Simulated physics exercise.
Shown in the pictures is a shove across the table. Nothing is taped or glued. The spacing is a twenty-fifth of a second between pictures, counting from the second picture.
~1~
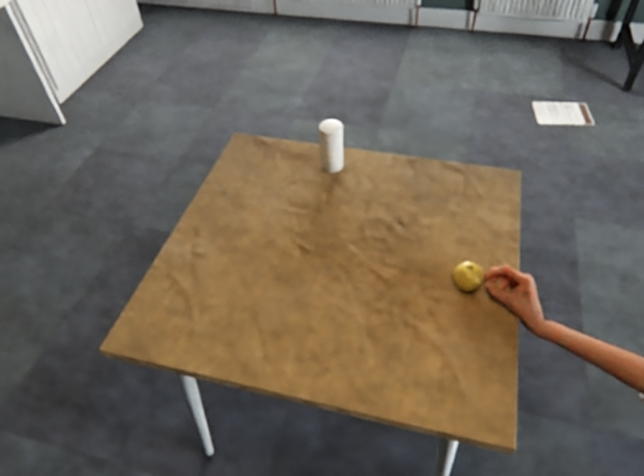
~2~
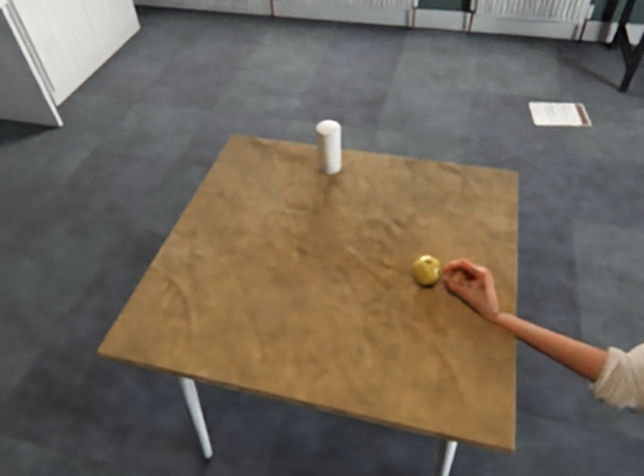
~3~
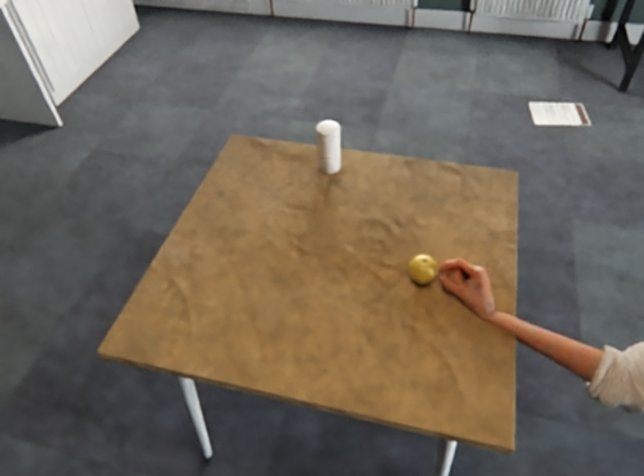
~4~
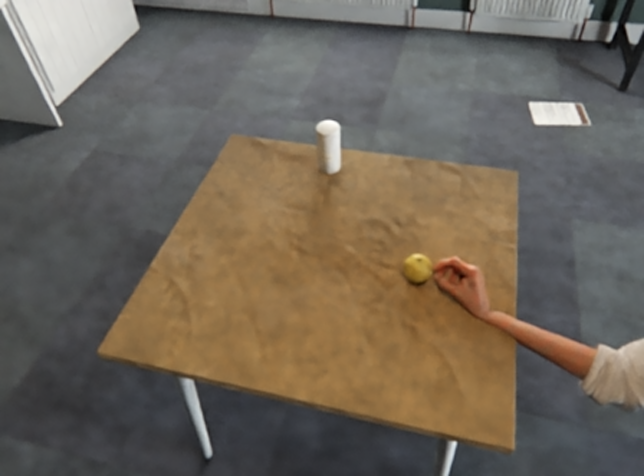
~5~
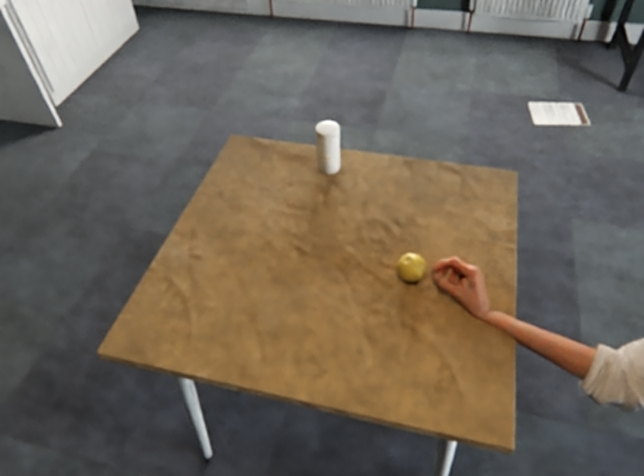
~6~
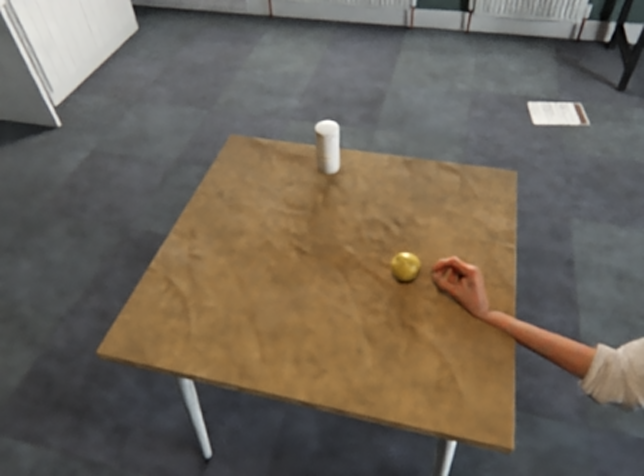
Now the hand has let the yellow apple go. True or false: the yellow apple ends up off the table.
False.
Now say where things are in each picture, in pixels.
The first frame shows under the hand; yellow apple (468, 277).
The second frame shows under the hand; yellow apple (427, 271).
The third frame shows under the hand; yellow apple (423, 270).
The fourth frame shows yellow apple (418, 269).
The fifth frame shows yellow apple (412, 268).
The sixth frame shows yellow apple (406, 267) rolled a little.
Then, 0.10 s after the last picture, yellow apple rolled about its own width near (393, 265).
Then, 0.20 s after the last picture, yellow apple rolled about its own width near (383, 263).
Then, 0.40 s after the last picture, yellow apple rolled well along near (368, 260).
Then, 0.70 s after the last picture, yellow apple rolled well along near (359, 259).
At rest, moved from the start, yellow apple. Seen from the same camera at the end, yellow apple near (359, 259).
